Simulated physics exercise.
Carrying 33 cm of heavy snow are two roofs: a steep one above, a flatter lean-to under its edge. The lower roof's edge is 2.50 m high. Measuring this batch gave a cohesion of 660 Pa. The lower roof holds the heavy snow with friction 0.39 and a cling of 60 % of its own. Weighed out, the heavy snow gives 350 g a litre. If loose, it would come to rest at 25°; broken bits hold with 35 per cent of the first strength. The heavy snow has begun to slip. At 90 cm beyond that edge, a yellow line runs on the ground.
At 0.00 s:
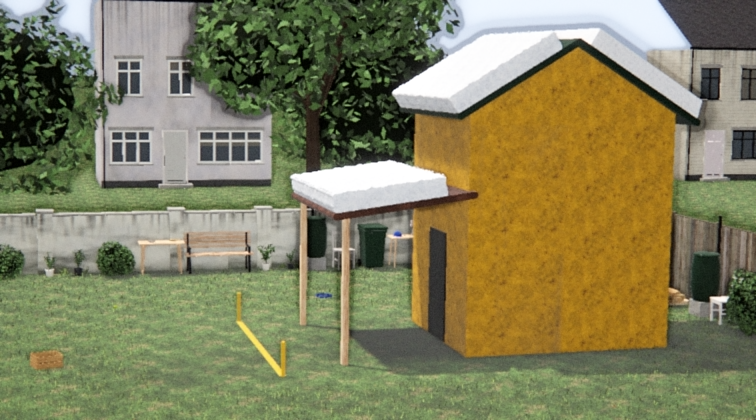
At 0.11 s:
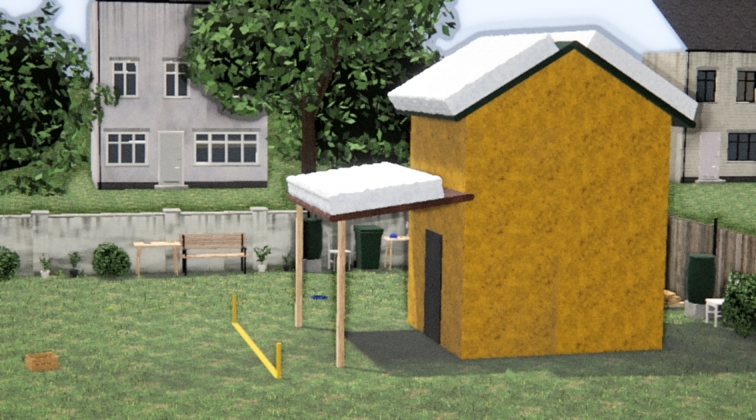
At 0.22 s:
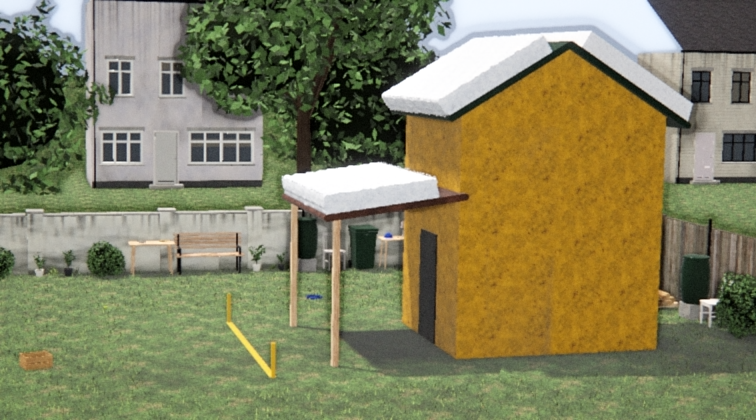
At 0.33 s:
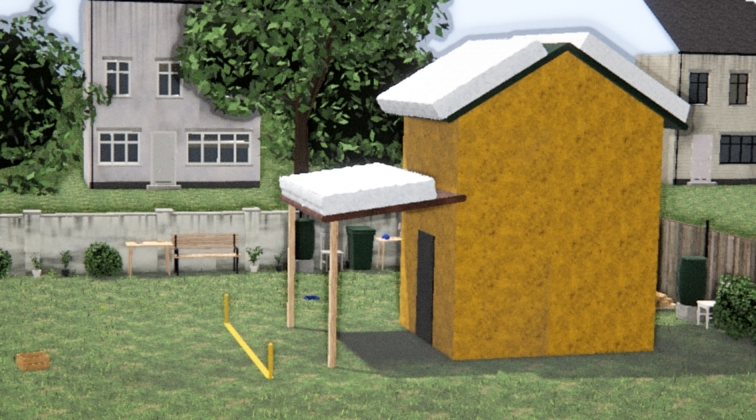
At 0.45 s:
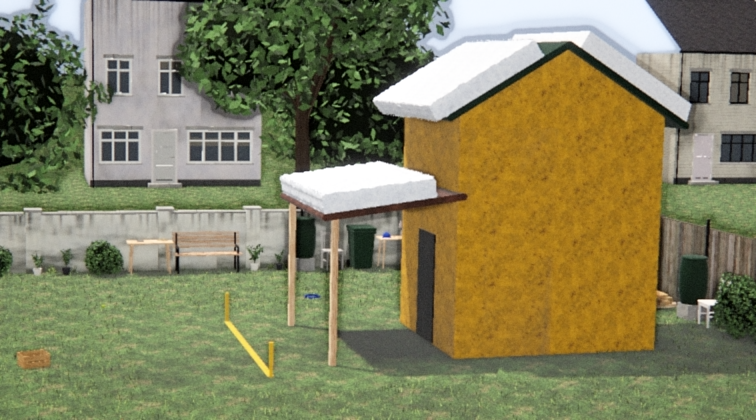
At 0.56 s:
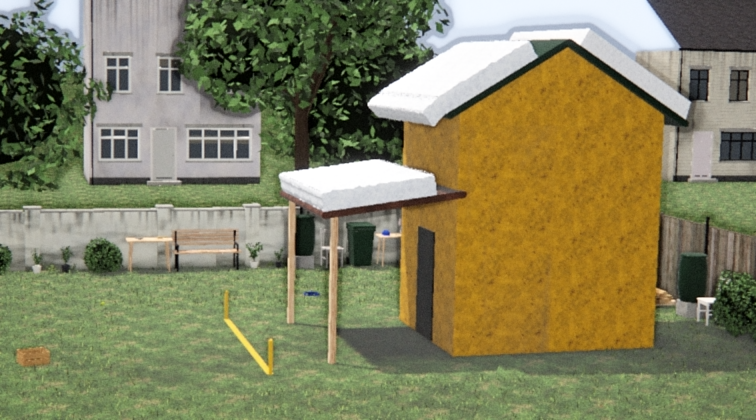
Thick snow slab slowly sliding down the left side of a mustard-yellow building's steep roof, edging out above a snow-covered lean-to.
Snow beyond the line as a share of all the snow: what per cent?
The share beyond the line comes to about 12 %.
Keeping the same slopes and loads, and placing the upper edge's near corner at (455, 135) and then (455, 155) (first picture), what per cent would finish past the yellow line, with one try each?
Try 1: Near 0 %; try 2: Near 0 %.
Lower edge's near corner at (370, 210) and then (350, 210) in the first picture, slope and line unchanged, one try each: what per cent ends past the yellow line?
30 %, 20 %.
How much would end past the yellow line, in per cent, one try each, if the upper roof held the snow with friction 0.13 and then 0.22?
First some 30 %, after that some 20 %.
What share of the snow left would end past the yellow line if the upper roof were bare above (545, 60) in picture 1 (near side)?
I'd put it at around 4 percent.
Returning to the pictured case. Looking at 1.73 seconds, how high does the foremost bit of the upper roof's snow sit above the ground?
About 3.0 m.
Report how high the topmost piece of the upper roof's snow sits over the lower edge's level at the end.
The snow's top stands about 0.8 m above the lower edge.
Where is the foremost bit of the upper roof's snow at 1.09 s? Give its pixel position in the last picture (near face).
About (384, 178).
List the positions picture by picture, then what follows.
Foremost bit of the heavy snow at (457, 97), in the first picture.
Foremost bit of the heavy snow at (452, 99), its middle shifted 1.2 cm, in the second picture.
Foremost bit of the heavy snow at (445, 100), its middle shifted 4.7 cm, 2 % of it past the upper edge, in one piece, in the third picture.
Foremost bit of the heavy snow at (440, 98), its middle shifted 11 cm, 5 % of it past the upper edge, in one piece, in the fourth picture.
Foremost bit of the heavy snow at (436, 111), its middle shifted 20 cm, 9 % of it past the upper edge, in one piece, in the fifth picture.
Foremost bit of the heavy snow at (430, 108), its middle shifted 31 cm, 15 % of it past the upper edge, cracking, in the sixth picture.
After 1.09 s, none is below the lower edge and 0 % is past the line.
After 1.73 s, none is below the lower edge and 0 % is past the line.
After 2.36 s, 17 % is below the lower edge and 2 % is past the line.
After 3.00 s, 27 % is below the lower edge and 11 % is past the line.
After 3.80 s, 27 % is below the lower edge and 12 % is past the line.
